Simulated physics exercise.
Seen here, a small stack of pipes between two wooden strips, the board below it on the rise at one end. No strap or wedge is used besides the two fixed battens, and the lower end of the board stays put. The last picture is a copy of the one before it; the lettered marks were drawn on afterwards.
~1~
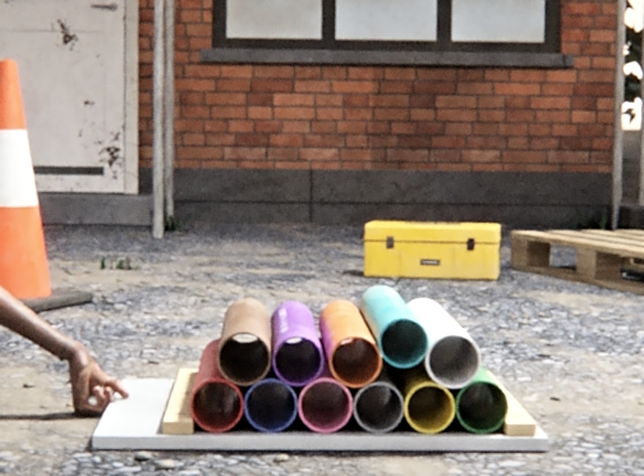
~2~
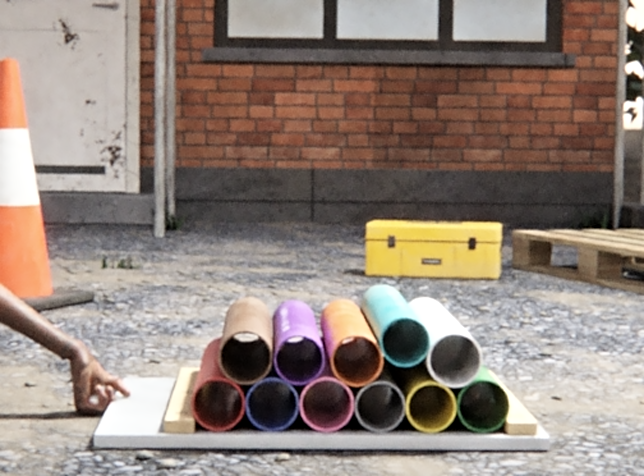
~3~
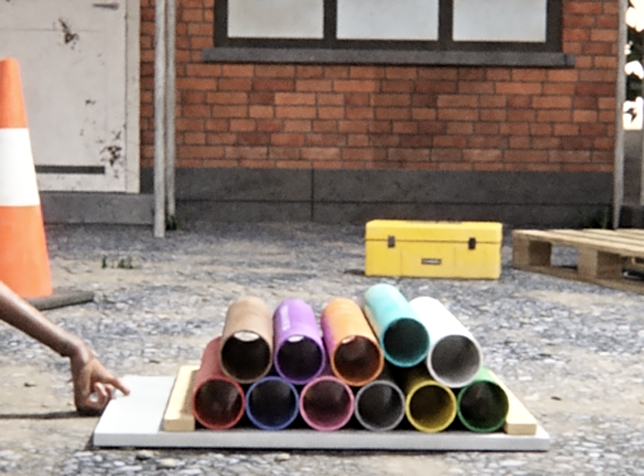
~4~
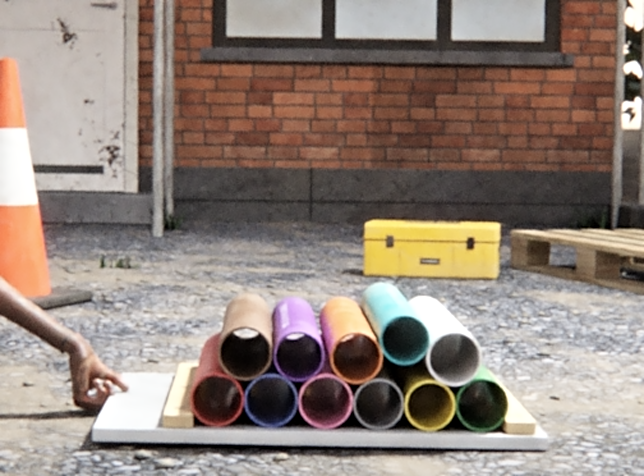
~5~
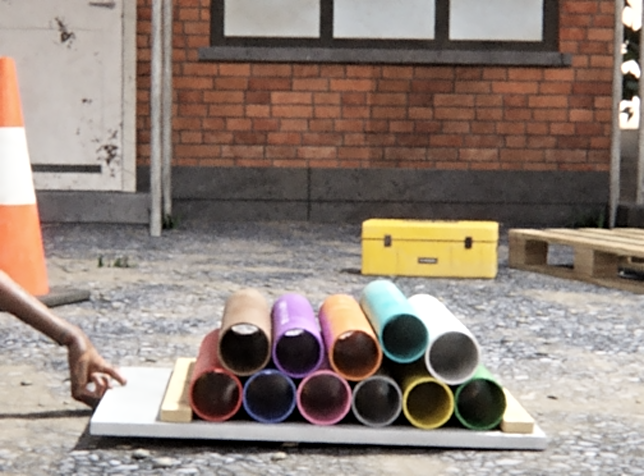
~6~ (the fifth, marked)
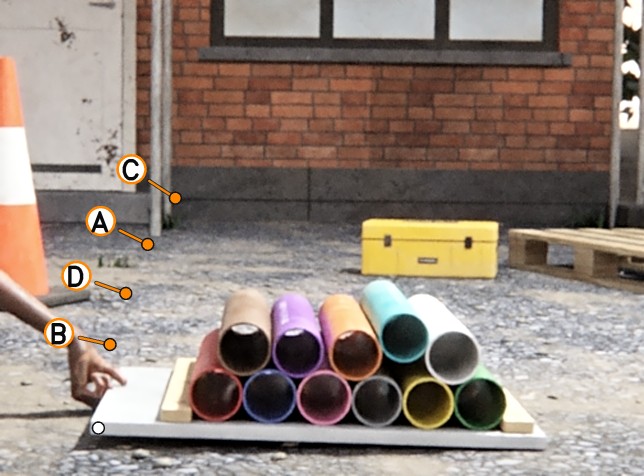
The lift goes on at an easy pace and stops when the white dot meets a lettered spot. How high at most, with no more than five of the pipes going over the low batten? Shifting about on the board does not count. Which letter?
The highest mark that will do is A.
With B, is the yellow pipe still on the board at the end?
Yes, with B.
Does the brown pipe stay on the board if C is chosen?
No.
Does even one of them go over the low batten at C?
Yes.
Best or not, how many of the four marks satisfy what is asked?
The number is three.
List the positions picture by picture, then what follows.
In the first frame, green pipe (482, 407); orange pipe (355, 361); brown pipe (244, 359).
In the second frame, brown pipe (246, 358); purple pipe (300, 360).
In the third frame, board (317, 404); red pipe (218, 403); blue pipe (273, 403); yellow pipe (431, 407).
In the fourth frame, board (316, 402); red pipe (217, 399); blue pipe (271, 400).
In the fifth frame, board (314, 398); red pipe (215, 395); blue pipe (270, 396).
On the copy, A at (148, 245); B at (110, 345); C at (175, 198); D at (126, 293); the white dot at (98, 428).
On A. First, board at 18°.
Then, board at 26°.
Finally, board at 26°, three over the low batten (orange, white, turquoise).
By contrast, B none over the low batten; C eleven over the low batten; D one over the low batten (white).
